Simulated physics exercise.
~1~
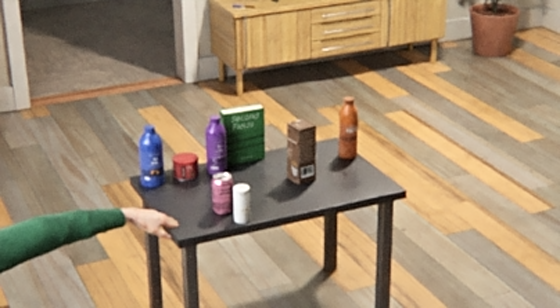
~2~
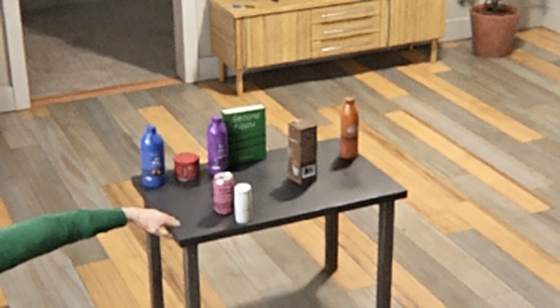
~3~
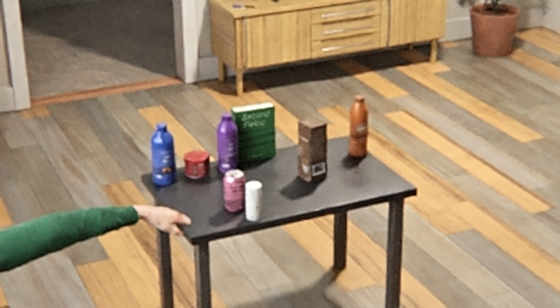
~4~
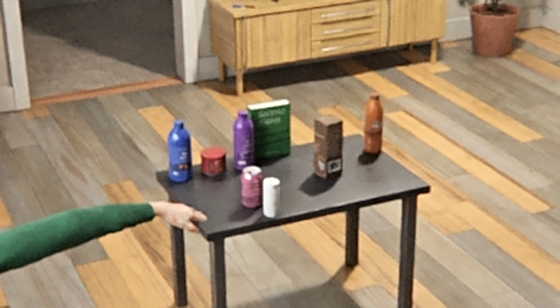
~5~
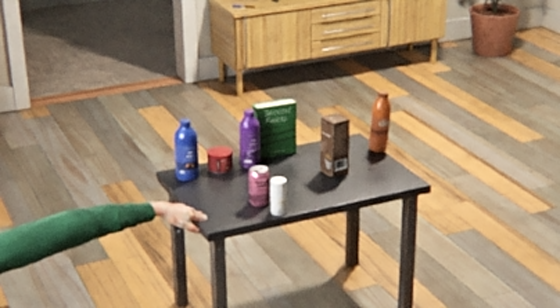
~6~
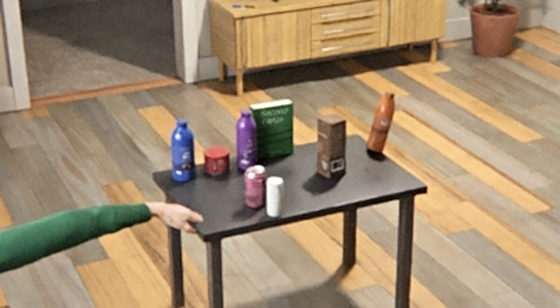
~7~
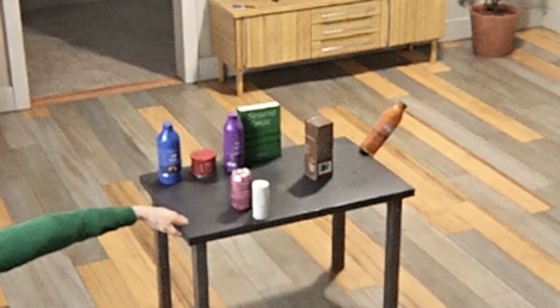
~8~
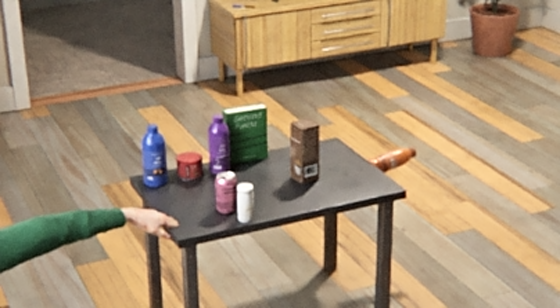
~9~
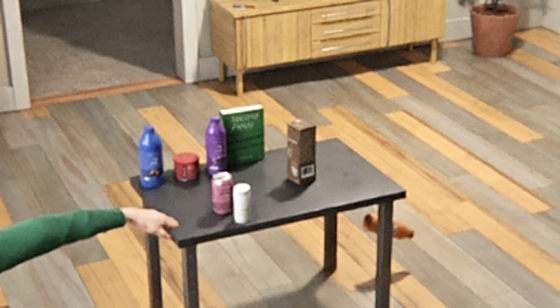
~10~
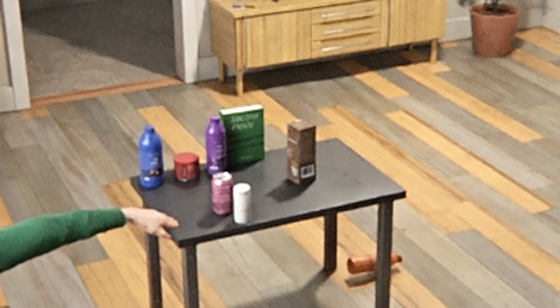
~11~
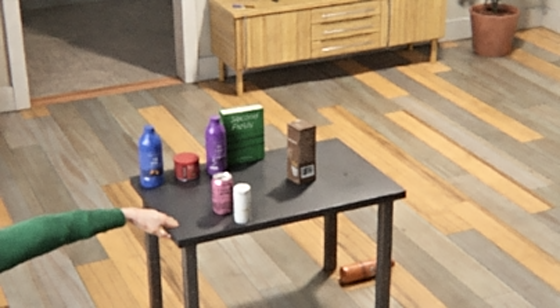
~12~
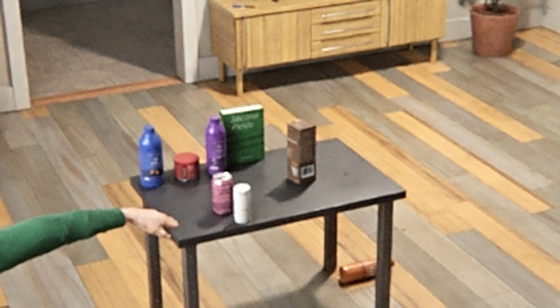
A green-sleeved arm reaches in from the left and grips the near left corner of a small dark table, seen from above on a wood-plank floor before a wooden cabinet. Blue and purple bottles, a red tub, a green book, a pink can, a white shaker and a brown carton stand on it, with an orange bottle near the far right corner. The hand slides the table a little right, then pulls it back left. The orange bottle tilts, topples off the right edge and drops. It ends lying on the floor by the table's legs, while everything else stays upright on top.
